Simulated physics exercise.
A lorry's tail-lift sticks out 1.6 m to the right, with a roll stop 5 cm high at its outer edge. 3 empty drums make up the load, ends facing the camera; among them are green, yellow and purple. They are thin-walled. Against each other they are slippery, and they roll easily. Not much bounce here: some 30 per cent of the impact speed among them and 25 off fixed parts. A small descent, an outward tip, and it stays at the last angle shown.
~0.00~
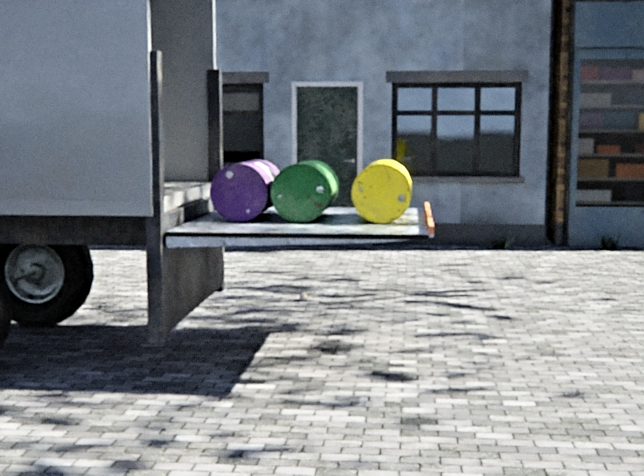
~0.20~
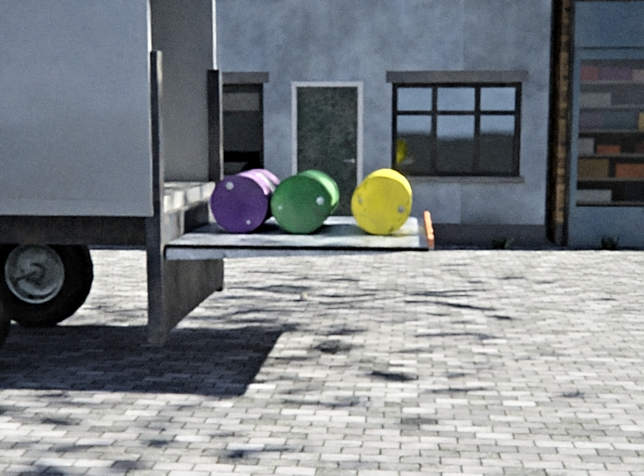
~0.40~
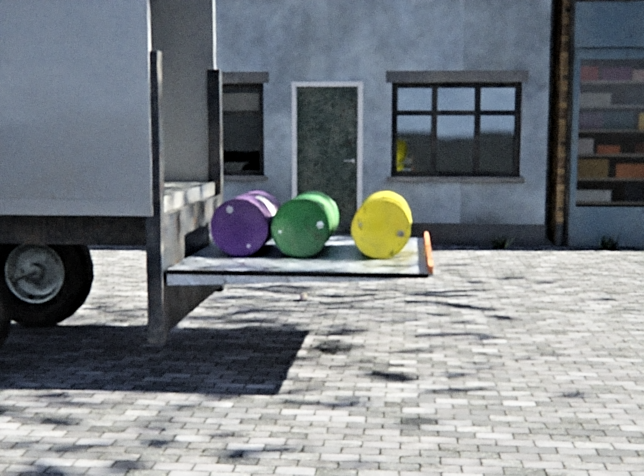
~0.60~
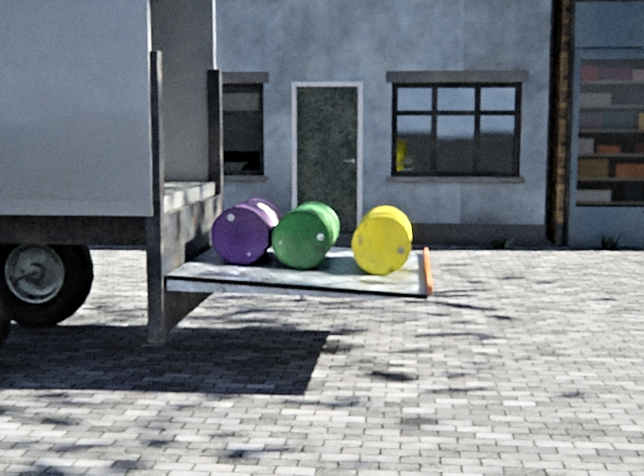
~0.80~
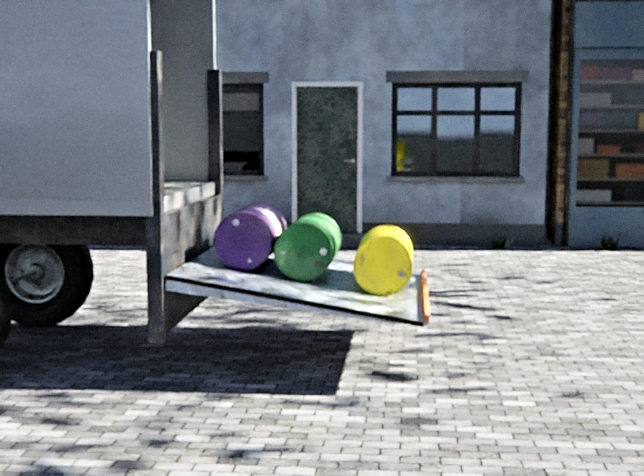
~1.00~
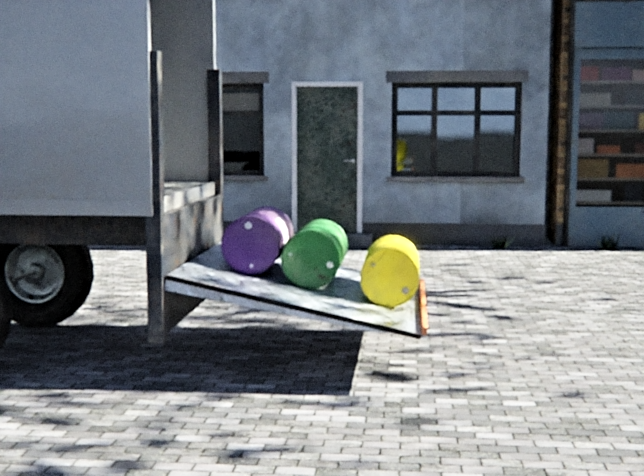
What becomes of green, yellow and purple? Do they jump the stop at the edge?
Green drum: Over; yellow: Over; purple: Over.
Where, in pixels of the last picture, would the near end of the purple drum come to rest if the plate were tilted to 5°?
It would finish close to (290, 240) in the last picture.
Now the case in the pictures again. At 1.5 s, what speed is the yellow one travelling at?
Speed: Approx. 0.2 m/s.
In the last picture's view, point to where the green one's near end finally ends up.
Around (465, 344).
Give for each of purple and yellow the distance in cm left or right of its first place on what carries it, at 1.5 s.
Purple 35 cm right, yellow 25 cm right.
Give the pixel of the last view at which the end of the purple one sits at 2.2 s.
Its near end sits close to (371, 274).
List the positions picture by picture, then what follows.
In the first frame, green at (300, 193), yellow at (381, 194), purple at (238, 193); plate level; stop at (431, 231); 3 of the 3 make up the bottom layer on the plate.
In the second frame, green at (300, 205), yellow at (381, 205), purple at (238, 204); plate level.
In the third frame, green at (300, 229), yellow at (381, 230), purple at (238, 228); plate level.
In the fourth frame, green at (301, 240), yellow at (381, 246), purple at (239, 236); plate tilted 3°; stop at (430, 291).
In the fifth frame, green at (303, 253), yellow at (383, 267), purple at (242, 242); plate tilted 9°.
In the sixth frame, green at (310, 260), yellow at (390, 279), purple at (249, 246); plate tilted 12°; stop at (425, 331).
After 1.5 s, green is on the plate, 50 cm from the stop, rolling right; yellow is on the plate, 5 cm from the stop, rolling right; purple is on the plate, 90 cm from the stop, rolling right; 0 gone from the plate.
After 2.2 s, green is on the plate, 5 cm from the stop, rolling right; yellow is on the ground; purple is on the plate, 40 cm from the stop, rolling right; 1 gone from the plate.
After 2.9 s, green is off the lift, on the ground; yellow is off the lift, on the ground; purple is over the stop and falling; 3 gone from the plate.
At rest (5.4 s), green is off the lift, on the ground; yellow is on the ground; purple is off the lift, on the ground; 3 gone from the plate.
